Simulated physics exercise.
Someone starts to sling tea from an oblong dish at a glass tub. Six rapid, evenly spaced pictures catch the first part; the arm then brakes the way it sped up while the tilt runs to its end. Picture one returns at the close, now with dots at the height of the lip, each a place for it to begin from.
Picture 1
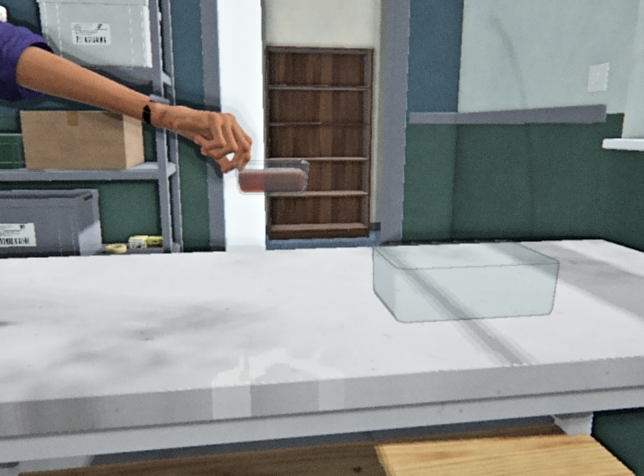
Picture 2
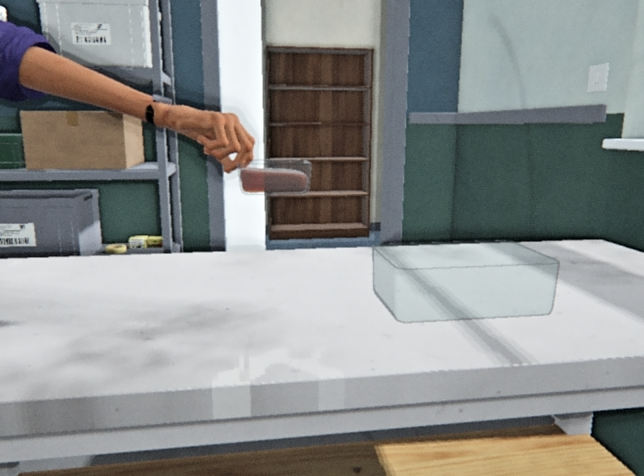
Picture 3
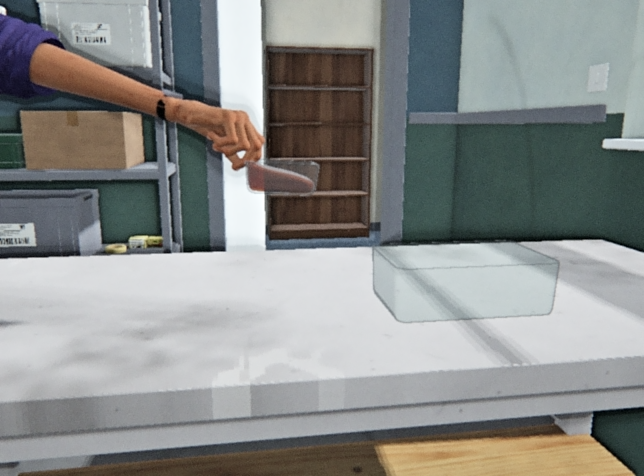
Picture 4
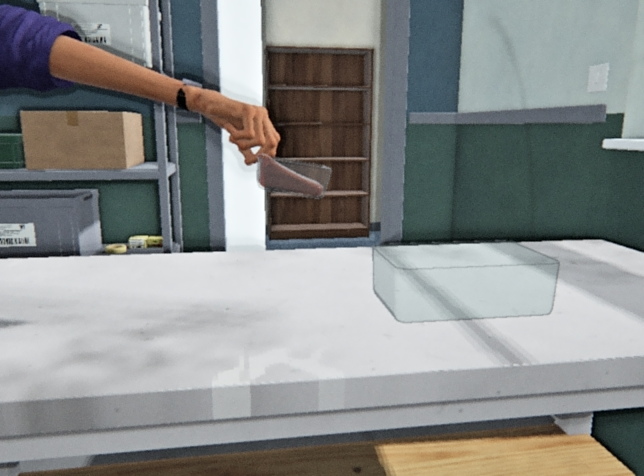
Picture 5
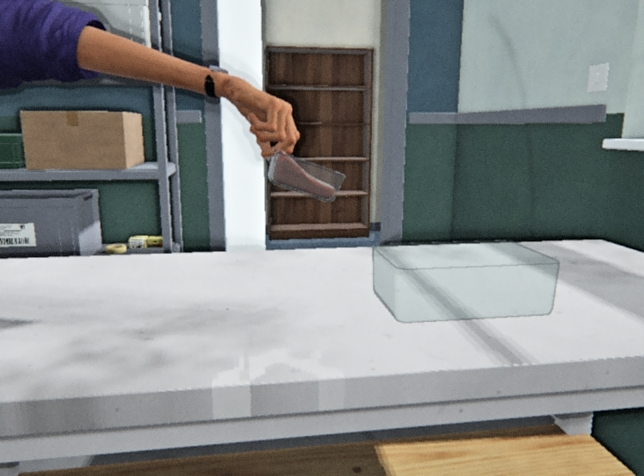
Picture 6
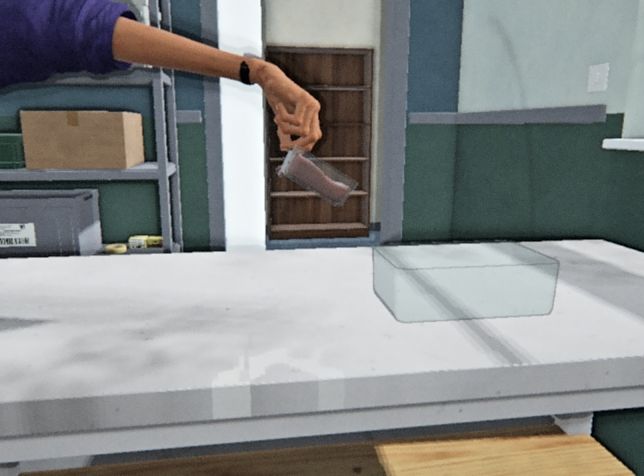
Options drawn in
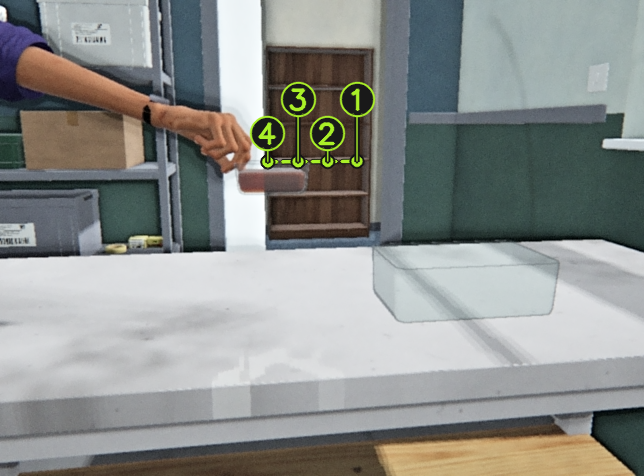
Above a white counter, a hand moves a small clear dish rightward and tilts it steeply.
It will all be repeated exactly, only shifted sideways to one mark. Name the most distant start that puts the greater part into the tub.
Spot 4 just does it.
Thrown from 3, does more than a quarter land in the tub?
Yes, clearly.
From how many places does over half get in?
All four.
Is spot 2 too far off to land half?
No, that is safe.
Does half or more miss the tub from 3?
No, that is safe.
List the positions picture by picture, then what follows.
Upright, lip at (304, 161); tub from (394, 322) to (551, 313); nothing has left yet, in the first frame.
Upright, lip at (307, 161); nothing has left yet, in the second frame.
Tipped about 3°, lip at (315, 163); nothing has left yet, in the third frame.
Tipped about 10°, lip at (326, 167); tea is over the rim, down to (267, 157), in the fourth frame.
Tipped about 20°, lip at (340, 173); tea is over the rim, down to (271, 161), in the fifth frame.
Tipped about 31°, lip at (352, 180); tea is over the rim, down to (280, 174), in the sixth frame.
In lime, 1 at (357, 161); 2 at (327, 161); 3 at (298, 161); 4 at (267, 161).
Choosing 1, about 89 % lands in the tub, 6 % falls short and 5 % goes beside or beyond.
Choosing 2, about 83 % lands in the tub, 8 % falls short and 9 % goes beside or beyond.
Choosing 3, about 79 % lands in the tub, 14 % falls short and 7 % goes beside or beyond.
Choosing 4, about 67 % lands in the tub, 28 % falls short and 5 % goes beside or beyond.
